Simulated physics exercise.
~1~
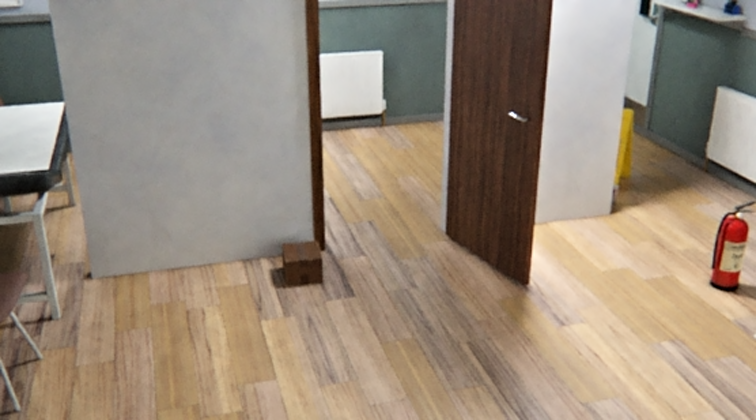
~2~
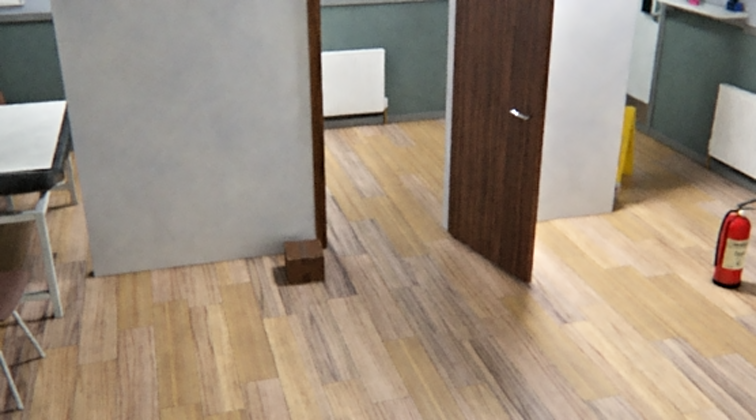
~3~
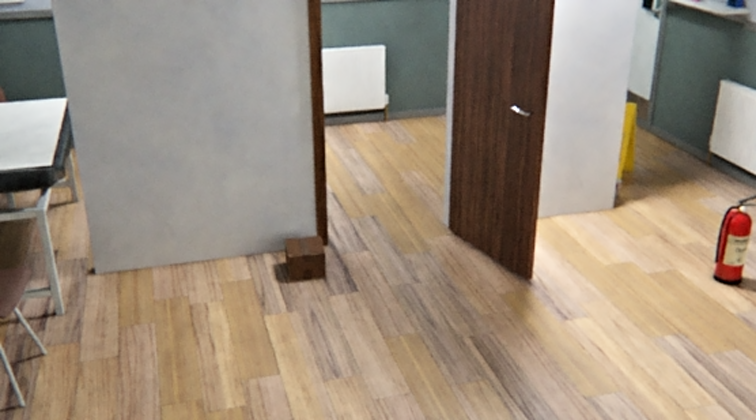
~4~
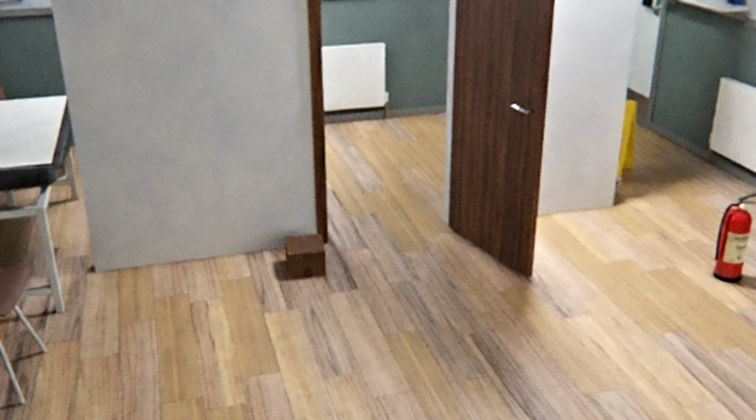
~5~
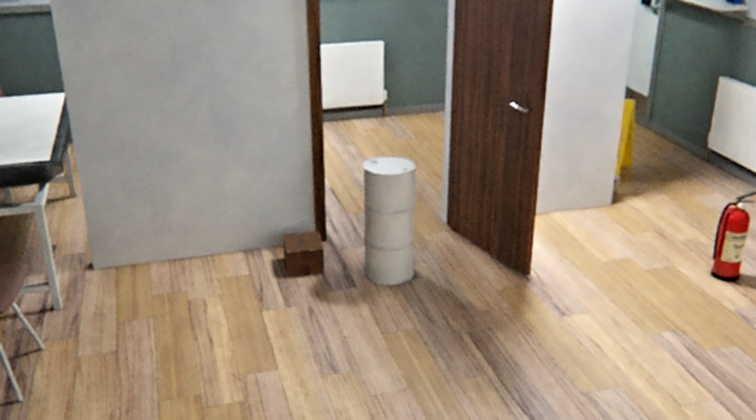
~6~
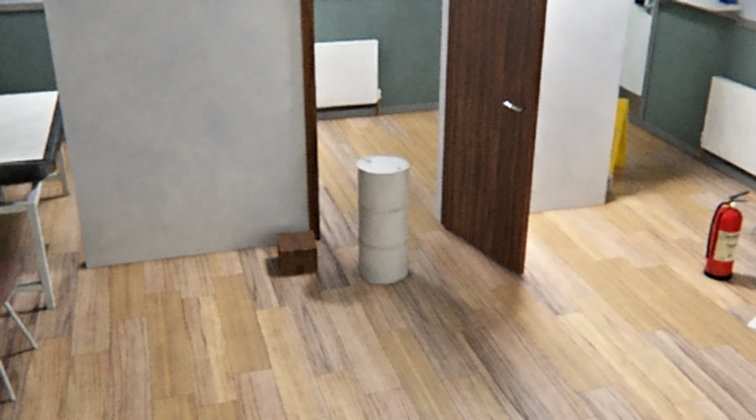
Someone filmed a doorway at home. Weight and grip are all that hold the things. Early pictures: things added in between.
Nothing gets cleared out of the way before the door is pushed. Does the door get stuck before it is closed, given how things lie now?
Yes.
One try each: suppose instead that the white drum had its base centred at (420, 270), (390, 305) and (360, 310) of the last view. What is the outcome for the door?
The door is obstructed in case one, finishes its swing in case two and finishes its swing in case three.
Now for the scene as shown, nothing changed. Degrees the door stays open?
Close to 55 degrees, I'd say.
Then, 0.50 s on from there, door 91° open.
Then, 0.80 s on from there, door 72° open.
Then, 1.00 s on from there, door 57° open.
In the end, door 53° open; both unmoved. At the end, from the last picture's camera, white drum near (379, 219).
